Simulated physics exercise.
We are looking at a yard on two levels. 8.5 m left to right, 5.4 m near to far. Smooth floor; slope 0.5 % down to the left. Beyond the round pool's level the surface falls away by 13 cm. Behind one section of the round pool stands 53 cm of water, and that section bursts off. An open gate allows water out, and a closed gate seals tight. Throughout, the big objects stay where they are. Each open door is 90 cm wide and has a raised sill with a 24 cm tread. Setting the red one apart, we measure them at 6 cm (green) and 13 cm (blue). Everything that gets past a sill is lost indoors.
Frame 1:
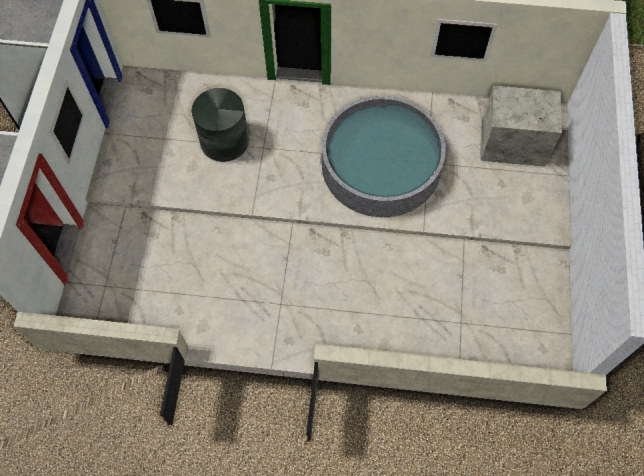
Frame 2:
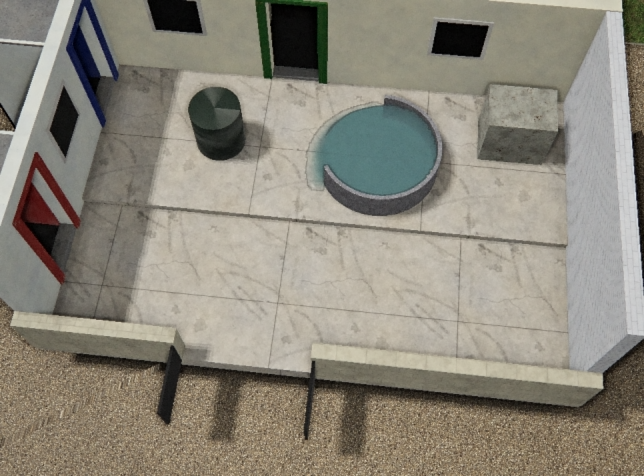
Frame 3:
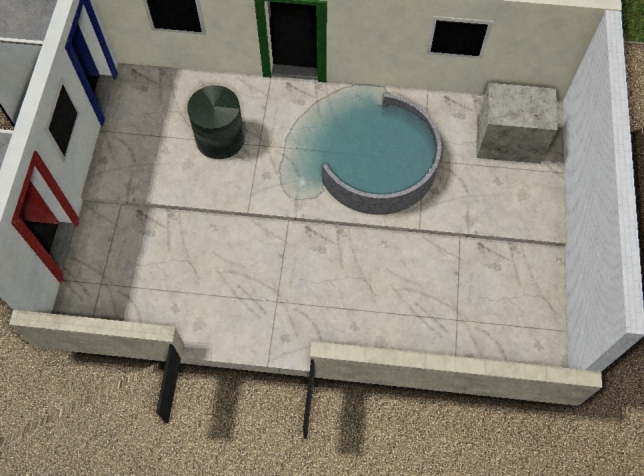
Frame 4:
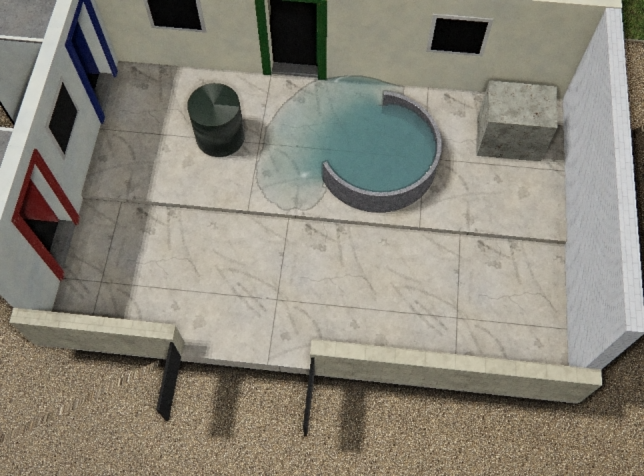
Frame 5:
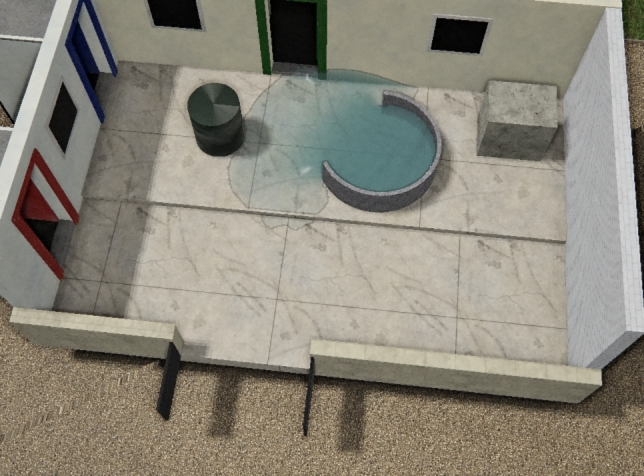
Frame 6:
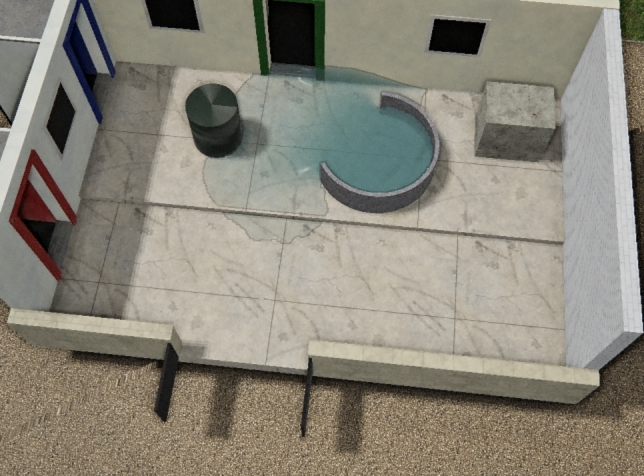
Water pours from a gap in the round pool and spreads left across the floor.
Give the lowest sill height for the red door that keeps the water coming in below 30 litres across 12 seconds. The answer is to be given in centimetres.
I would say about 6 cm.
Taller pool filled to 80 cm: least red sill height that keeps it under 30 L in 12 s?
I'd go with near 9.5 cm then.
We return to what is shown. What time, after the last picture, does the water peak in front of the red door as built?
At roughly 3.5 s.
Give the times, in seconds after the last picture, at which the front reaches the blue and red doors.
Times: Blue 1.3 s, red 1.6 s.
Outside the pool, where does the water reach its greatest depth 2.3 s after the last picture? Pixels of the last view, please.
Check close to (109, 91).
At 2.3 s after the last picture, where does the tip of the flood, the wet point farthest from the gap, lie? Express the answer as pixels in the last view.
I'd put the front's tip around (46, 327).
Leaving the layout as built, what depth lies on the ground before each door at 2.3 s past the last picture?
Lab note, cm: Green 12; blue 26; red 9.
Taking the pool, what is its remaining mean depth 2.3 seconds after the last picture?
It averages near 10 cm.
Then, 0.7 s after the last picture water covers 25 % of the floor, deepest (26 cm) near (328, 94); it has not reached the red door.
Then, 2.3 s after the last picture water covers 45 % of the floor, deepest (27 cm) near (109, 91); 9 cm at the red door, 0 litres in over its 18 cm sill.
Then, 11.3 s after the last picture water covers 90 % of the floor, deepest (8 cm) near (52, 307); 8 cm at the red door, 0 litres in over its 18 cm sill.
At the red door as built, the water peaked near 12 cm, 3.3 s after the last picture.
With a sill of 5.5 cm, 39 litres would have come in within the 12 s; with 7.5 cm, 14 litres. So under 30 litres takes about 6 cm.
